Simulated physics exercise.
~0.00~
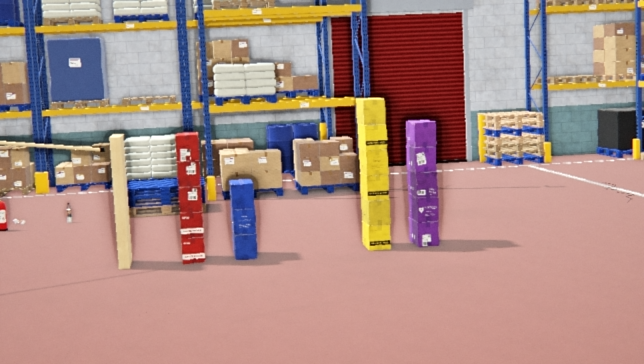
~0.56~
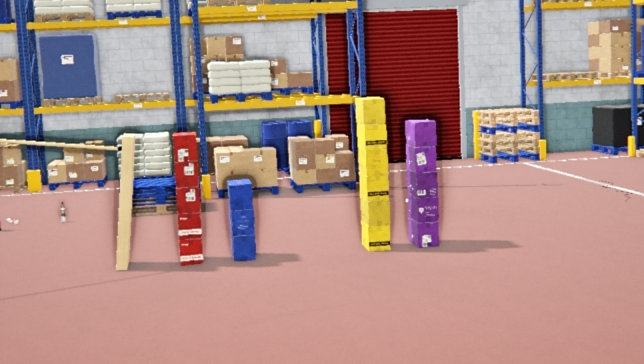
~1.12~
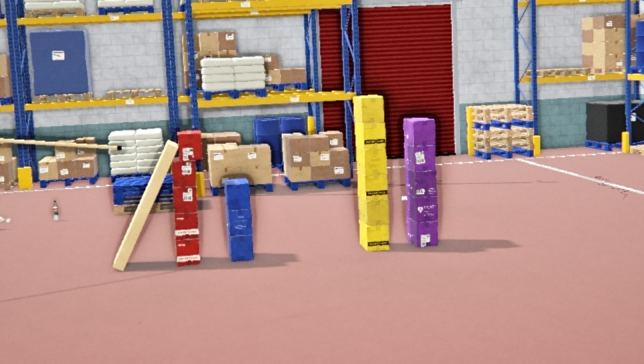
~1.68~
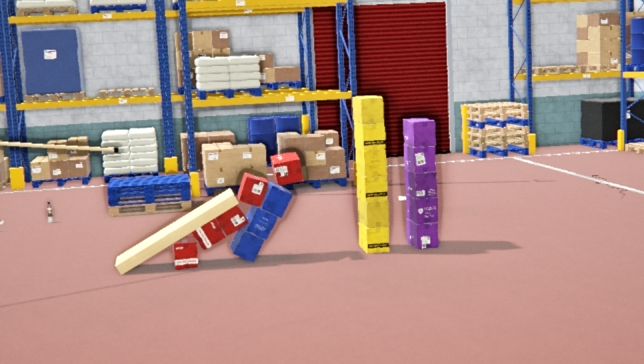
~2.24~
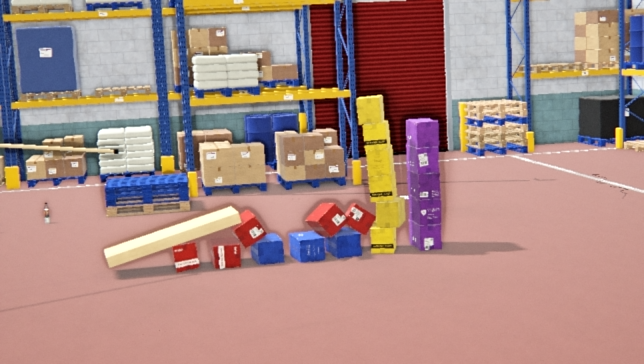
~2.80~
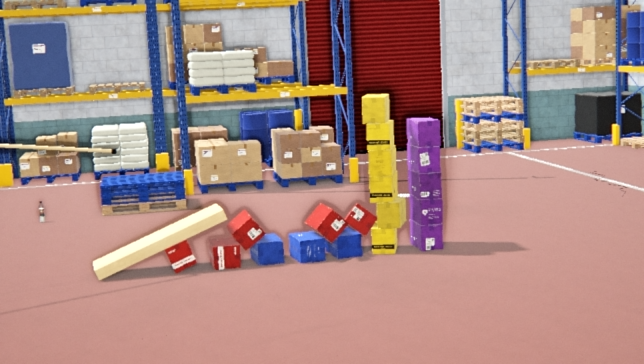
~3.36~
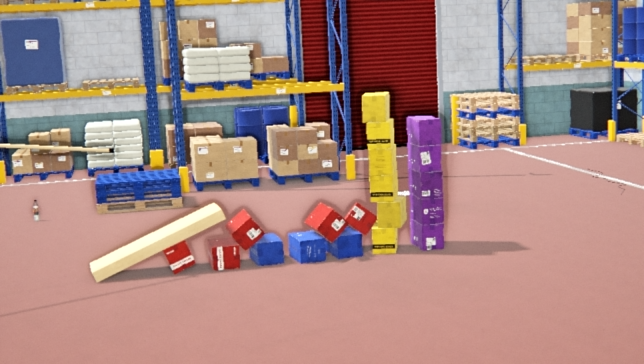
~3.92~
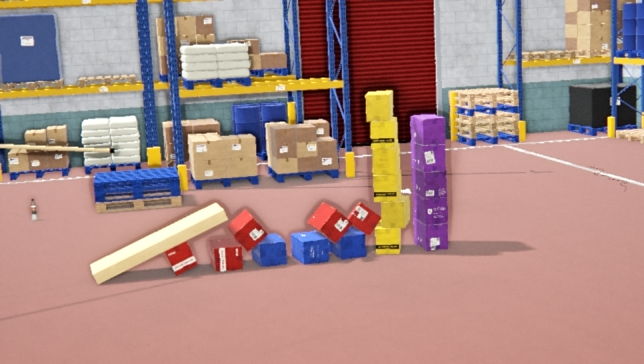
A pale board tipped to the right into a red stack of cartons in a warehouse, toppling it and the shorter blue stack across the floor, while the tall yellow stack was knocked slightly crooked but stayed standing beside the untouched purple one.
